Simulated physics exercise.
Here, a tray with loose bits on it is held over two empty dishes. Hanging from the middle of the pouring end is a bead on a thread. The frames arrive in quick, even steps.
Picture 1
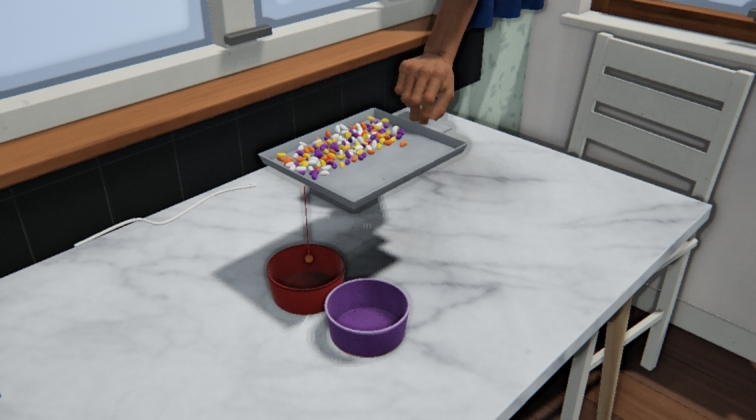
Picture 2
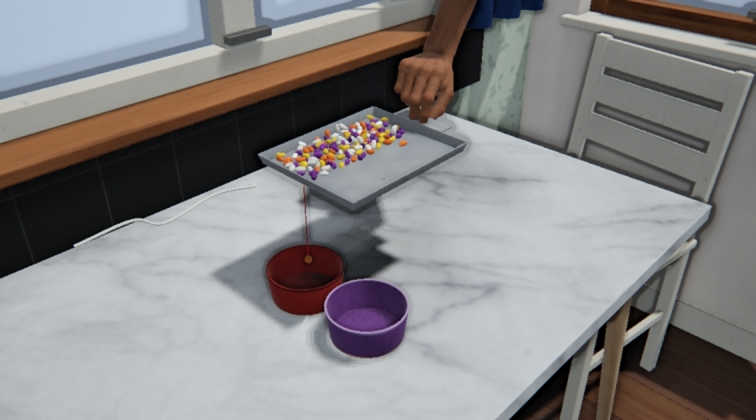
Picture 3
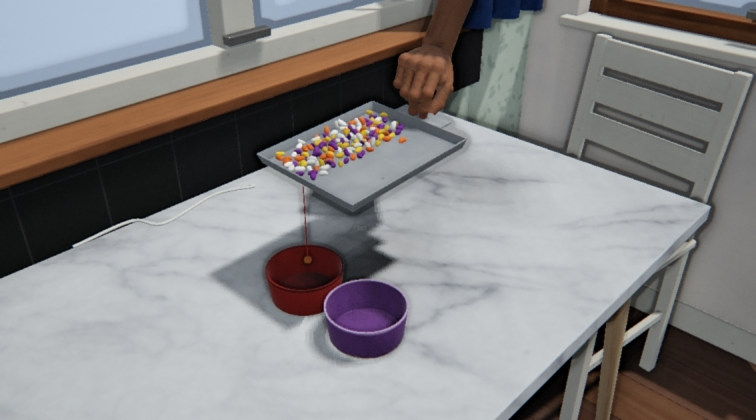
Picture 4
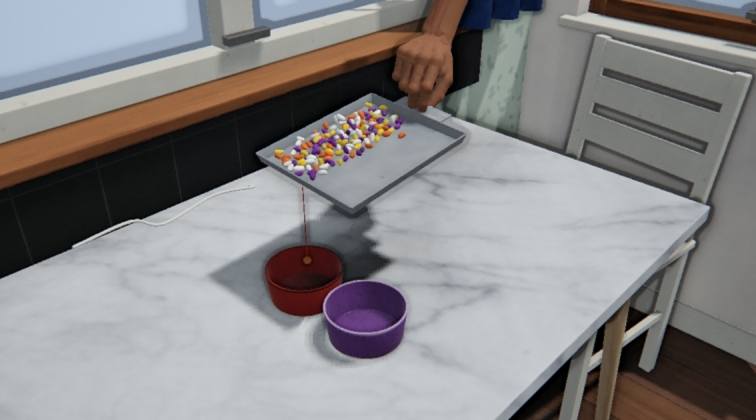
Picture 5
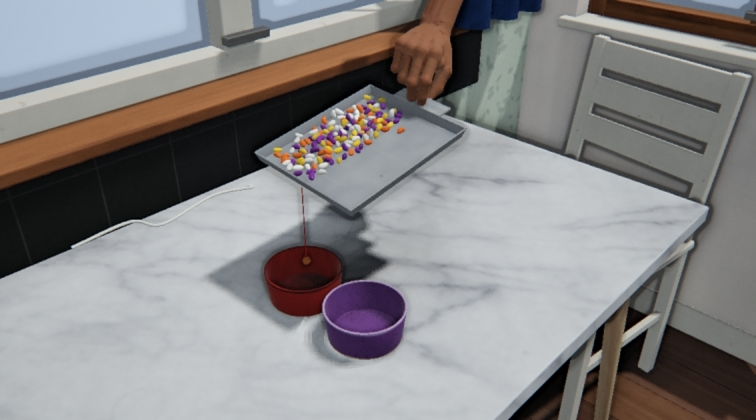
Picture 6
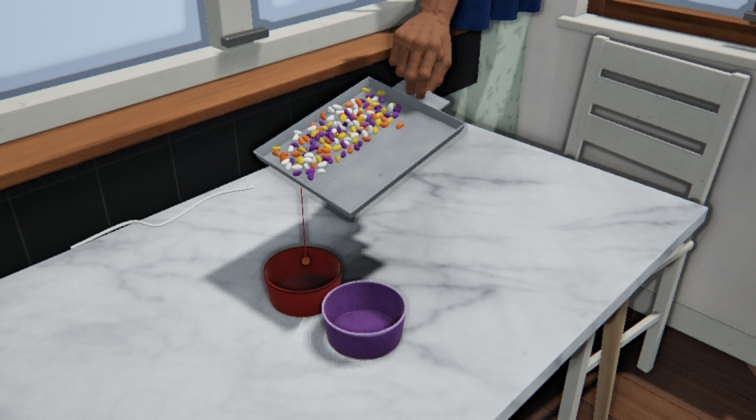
The clip opens on a hand holding a grey tray of colourful jelly beans above a marble table, with a red dish and a purple dish below and a bead hanging on a thread. The hand gradually tilts the tray, its far side rising and its near corner dipping slightly, while the dishes stay put.
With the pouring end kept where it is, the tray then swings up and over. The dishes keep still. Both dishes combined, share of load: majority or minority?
Majority.
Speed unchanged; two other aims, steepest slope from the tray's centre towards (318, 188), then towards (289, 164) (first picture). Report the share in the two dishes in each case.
50 %, give or take, and then 20 %.
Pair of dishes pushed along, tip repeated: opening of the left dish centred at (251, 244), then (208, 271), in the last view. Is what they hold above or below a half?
Short of half, then short of half.
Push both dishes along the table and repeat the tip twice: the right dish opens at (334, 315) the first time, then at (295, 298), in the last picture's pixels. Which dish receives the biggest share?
First try: The right-side dish; second try: The right-side dish.
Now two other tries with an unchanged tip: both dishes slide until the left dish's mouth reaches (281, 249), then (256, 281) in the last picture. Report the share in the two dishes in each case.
Around 80 % followed by around 30 %.
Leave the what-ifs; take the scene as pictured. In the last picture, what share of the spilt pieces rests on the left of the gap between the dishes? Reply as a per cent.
Close to 90 in a hundred.
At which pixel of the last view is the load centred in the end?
I'd mark it at roughly (351, 331).
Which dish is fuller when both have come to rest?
Simple - it is the one placed right.
Shortly afterwards, tray tipped steeply; all but a few on the tray; only a few in the right dish; only a few outside both; a little in the air.
Next, tray tipped past a quarter turn; a little on the tray; near half in the right dish; only a few in the left dish; a little outside both; near a quarter in the air.
Some moments later, tray tipped past a quarter turn; near two thirds in the right dish; a little in the left dish; near a quarter outside both.
In the end, tray tipped past a quarter turn; near two thirds in the right dish; a little in the left dish; near a quarter outside both.
